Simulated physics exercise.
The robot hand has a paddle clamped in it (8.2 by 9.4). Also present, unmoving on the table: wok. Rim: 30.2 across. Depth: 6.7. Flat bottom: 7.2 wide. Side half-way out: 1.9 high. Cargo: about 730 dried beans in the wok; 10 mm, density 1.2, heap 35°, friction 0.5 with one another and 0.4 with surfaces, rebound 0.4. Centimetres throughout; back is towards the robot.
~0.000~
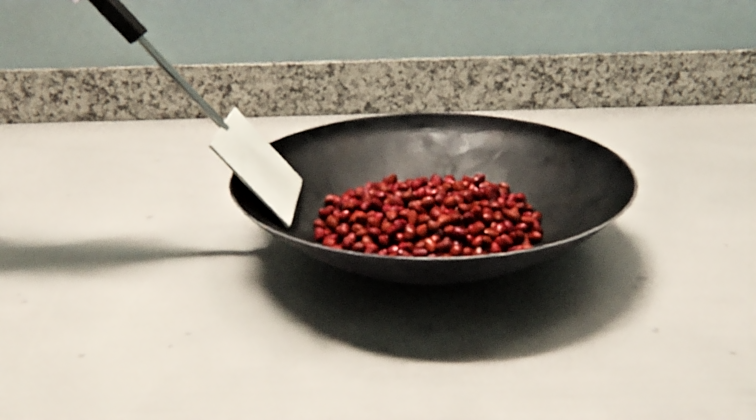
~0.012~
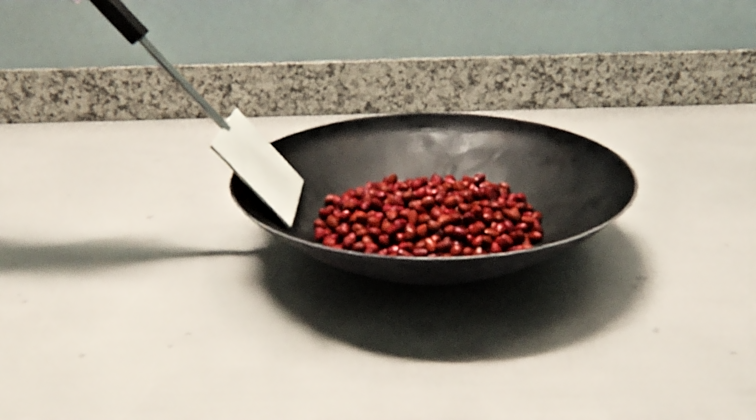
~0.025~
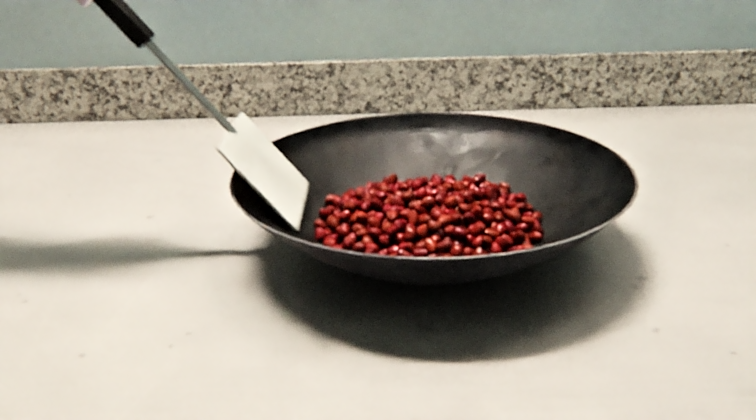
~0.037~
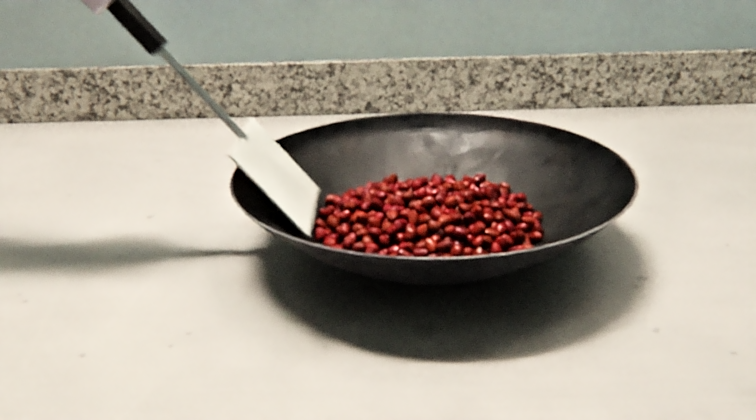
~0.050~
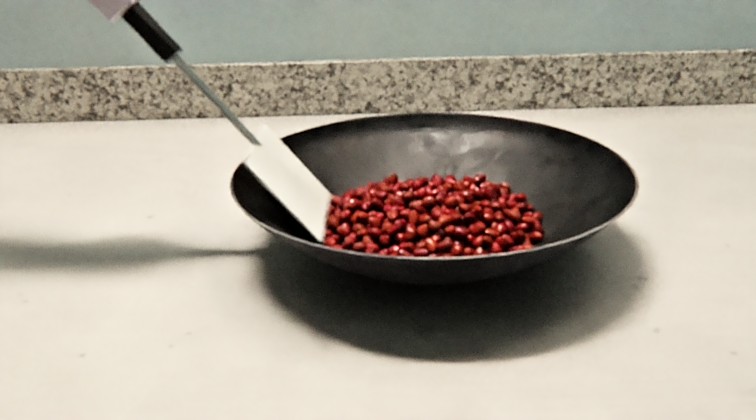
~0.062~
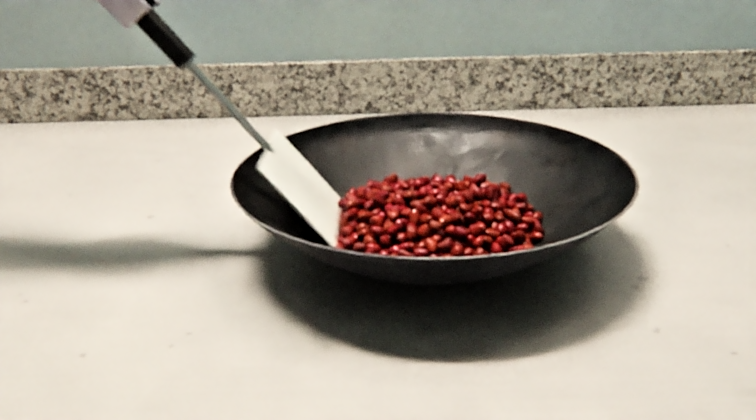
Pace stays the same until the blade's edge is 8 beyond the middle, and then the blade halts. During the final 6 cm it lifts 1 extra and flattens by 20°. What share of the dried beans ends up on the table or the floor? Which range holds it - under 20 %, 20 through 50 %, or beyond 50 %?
The range under 20 % holds it.
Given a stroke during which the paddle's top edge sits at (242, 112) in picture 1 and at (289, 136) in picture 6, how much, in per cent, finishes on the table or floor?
Near 15 in a hundred.
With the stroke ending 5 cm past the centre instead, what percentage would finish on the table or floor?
I'd expect close to 0 per cent then.
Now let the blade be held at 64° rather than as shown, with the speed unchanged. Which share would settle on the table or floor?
15 %.
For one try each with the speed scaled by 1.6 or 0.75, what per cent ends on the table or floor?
Around 25 per cent and around 5 per cent.
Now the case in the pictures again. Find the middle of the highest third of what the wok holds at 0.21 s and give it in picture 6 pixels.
Near (536, 185).
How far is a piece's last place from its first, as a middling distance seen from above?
Roughly 9 cm.
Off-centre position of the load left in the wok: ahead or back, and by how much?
About 6.5 centimetres ahead.
After 0.14 s, sloping 52°, highest piece 6 above the table; 733 in the wok.
After 0.21 s, sloping 46°, highest piece 7 above the table; 733 in the wok.
After 0.45 s, sloping 32°, highest piece 8 above the table; 645 in the wok, 75 on the table or floor, 13 on the blade or in flight.
After 1.50 s, sloping 32°, highest piece 8 above the table; 644 in the wok, 89 on the table or floor.
At rest, 644 in the wok, 89 on the table or floor. That is 12 % on the table or floor.
